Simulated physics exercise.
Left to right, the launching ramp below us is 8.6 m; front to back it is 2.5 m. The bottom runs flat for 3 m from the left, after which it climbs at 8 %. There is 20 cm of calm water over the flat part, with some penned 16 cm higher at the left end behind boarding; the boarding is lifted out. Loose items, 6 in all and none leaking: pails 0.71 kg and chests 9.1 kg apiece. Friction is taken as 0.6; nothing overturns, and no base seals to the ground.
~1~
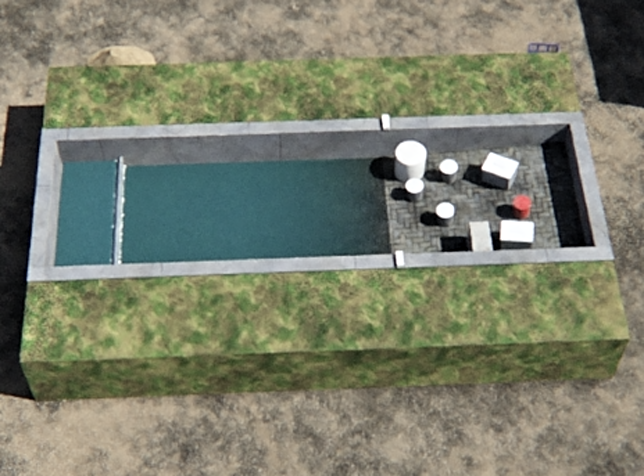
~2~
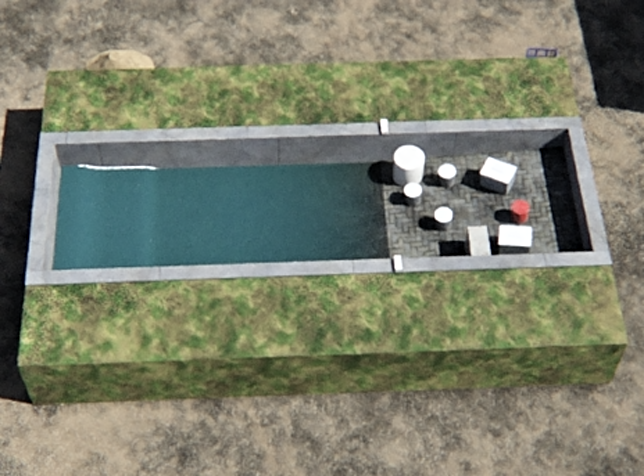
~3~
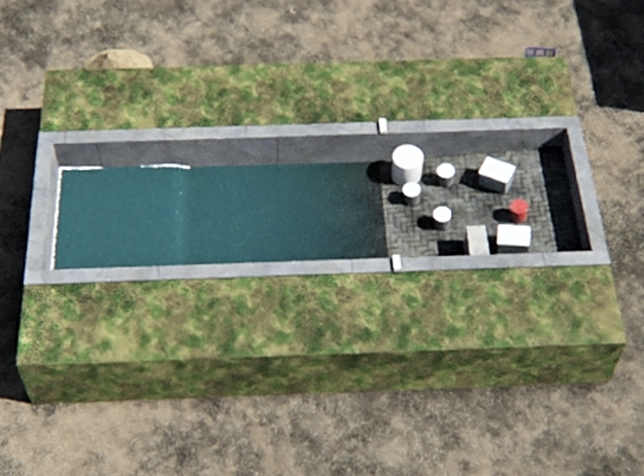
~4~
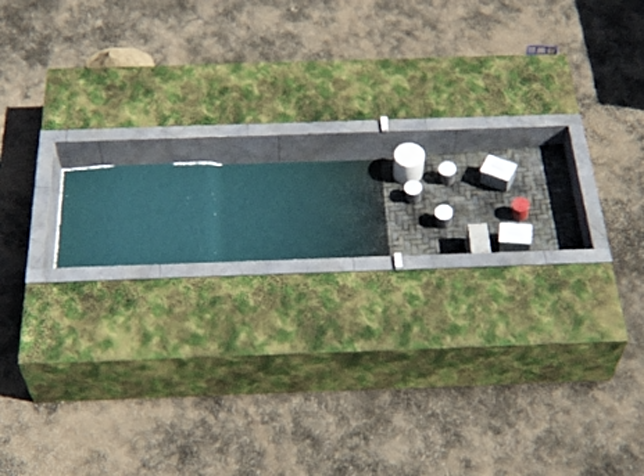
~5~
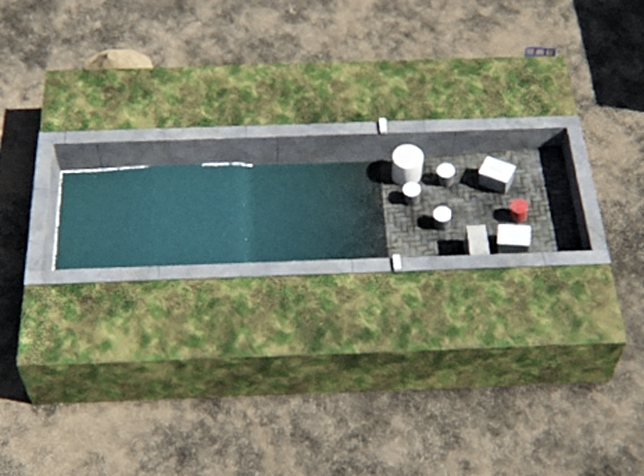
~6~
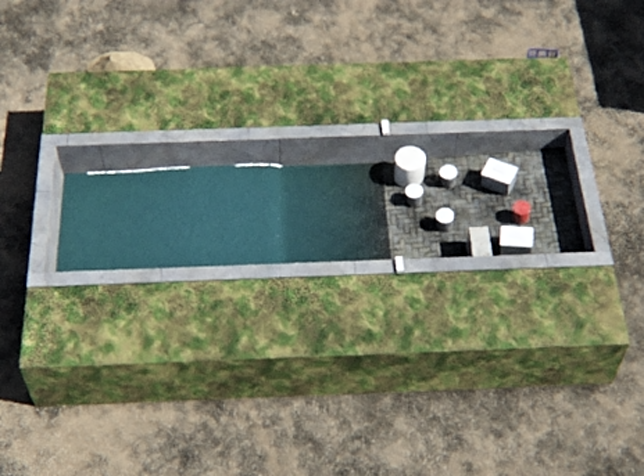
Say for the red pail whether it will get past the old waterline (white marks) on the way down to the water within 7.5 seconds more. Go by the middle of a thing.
I'd say the red pail doesn't get there in time.
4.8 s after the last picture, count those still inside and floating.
3.
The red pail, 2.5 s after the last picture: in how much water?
Around 0 cm.
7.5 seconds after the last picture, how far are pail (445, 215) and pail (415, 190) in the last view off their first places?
First 40 cm, then 150 cm.
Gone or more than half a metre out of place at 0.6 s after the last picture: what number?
0 in all.
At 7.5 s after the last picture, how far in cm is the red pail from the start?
It's about 0 cm away.
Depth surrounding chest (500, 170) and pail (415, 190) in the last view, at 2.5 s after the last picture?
Roughly 0 and 2 cm.
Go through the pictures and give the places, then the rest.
In the first picture, the red pail at (524, 202) rests on the ground; water covers 13.3 m2; 0 of 6 have shifted.
In the second picture, the red pail at (522, 207), on the bottom; water covers 13.3 m2; 0 of 6 have shifted.
In the third picture, the red pail at (521, 206) rests on the ground; 13.3 m2 under water; 0 of 6 have shifted.
In the fourth picture, the red pail at (522, 204), on the bottom; 13.3 m2 under water; 0 of 6 have shifted.
In the fifth picture, the red pail at (521, 206) rests on the ground; water covers 13.3 m2; 0 of 6 have shifted.
In the sixth picture, the red pail at (523, 208), on the bottom; water covers 13.3 m2; 0 of 6 have shifted.
Then, 0.6 s after the last picture the red pail is near (523, 208), 0.0 m from its start, aground; 0 of 6 are over the mark; 0 afloat.
Then, 2.5 s after the last picture the red pail is near (523, 208), 0.0 m from its start, aground; 0 of 6 are over the mark; 2 afloat.
Then, 4.8 s after the last picture the red pail is near (525, 207), 0.0 m from its start, aground; 0 of 6 are over the mark; 3 afloat.
Then, 7.5 s after the last picture the red pail is near (525, 207), 0.0 m from its start, aground; 1 of 6 are over the mark; 2 afloat.
